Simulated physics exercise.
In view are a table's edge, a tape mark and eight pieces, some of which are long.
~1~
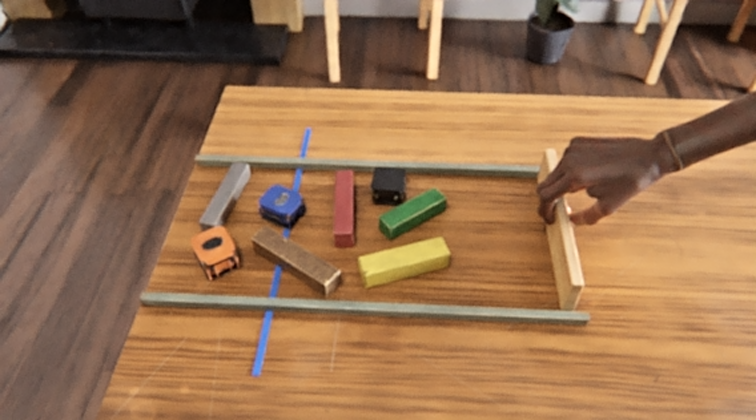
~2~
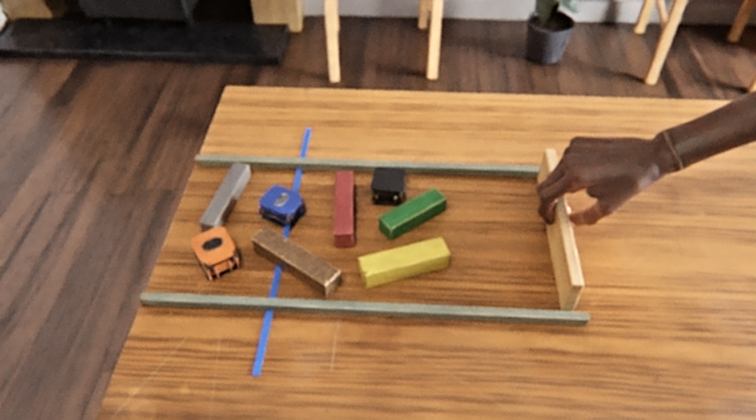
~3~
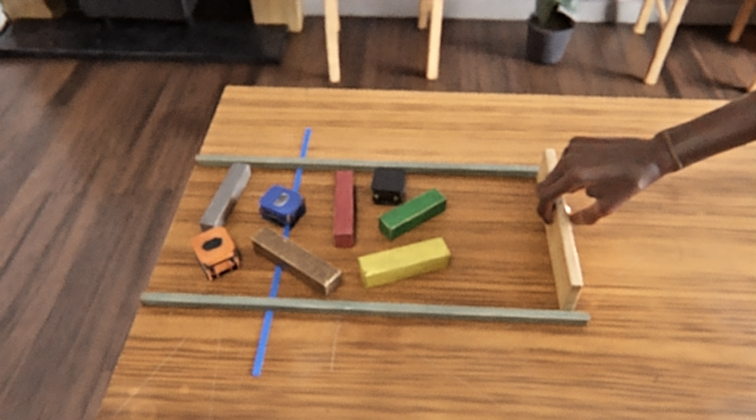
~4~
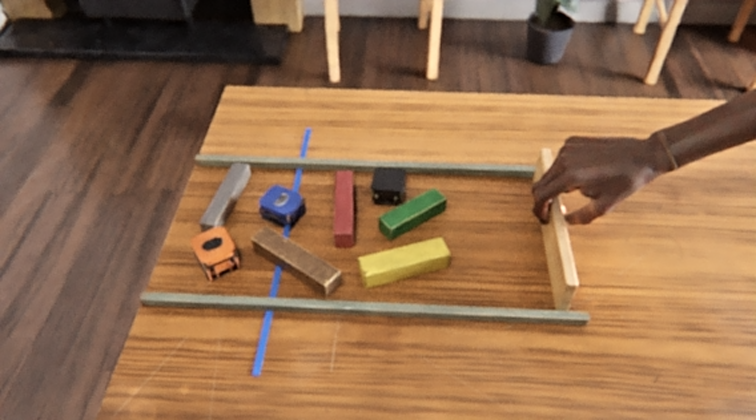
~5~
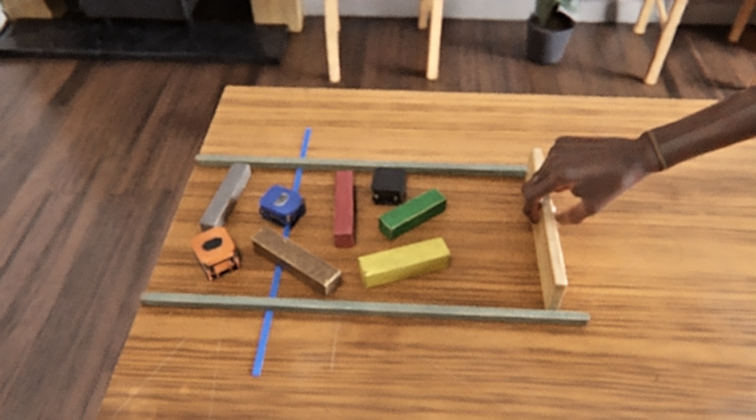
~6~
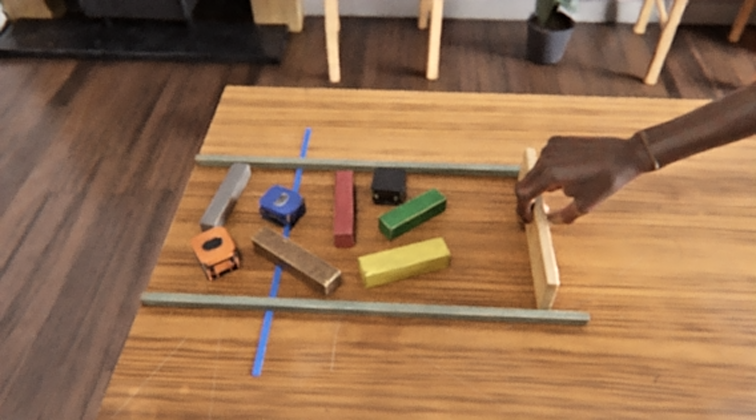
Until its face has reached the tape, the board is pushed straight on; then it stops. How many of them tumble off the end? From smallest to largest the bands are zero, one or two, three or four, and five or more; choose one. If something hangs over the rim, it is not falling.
The right band is zero.
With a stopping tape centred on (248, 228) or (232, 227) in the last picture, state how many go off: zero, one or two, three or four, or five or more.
1 or 2; three or four.
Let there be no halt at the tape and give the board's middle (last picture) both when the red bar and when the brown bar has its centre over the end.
First it's close to (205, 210), next close to (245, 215).
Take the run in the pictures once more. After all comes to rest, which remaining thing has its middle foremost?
Orange case.
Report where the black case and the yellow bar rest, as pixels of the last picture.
In the last picture, roughly (283, 172) and (236, 264).
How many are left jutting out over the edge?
That'd be 1.
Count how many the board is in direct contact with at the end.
It touches 3.
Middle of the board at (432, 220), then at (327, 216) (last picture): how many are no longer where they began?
2 and 7.
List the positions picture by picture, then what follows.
In the first picture, grey bar (226, 198); orange case (215, 253); blue case (282, 207); board (558, 225); tape (287, 229).
In the second picture, orange case (215, 253); yellow bar (404, 263).
In the third picture, blue case (282, 207); board (557, 225).
In the fourth picture, grey bar (226, 198); black case (388, 187).
In the fifth picture, orange case (215, 253); brown bar (295, 260).
In the sixth picture, grey bar (226, 198); orange case (215, 253); blue case (282, 207); board (536, 224); tape (287, 229).
Soon after, none off yet; grey bar at rest near (226, 198); orange case at rest near (215, 253); blue case at rest near (282, 207).
In the end, the number that fall off is zero.
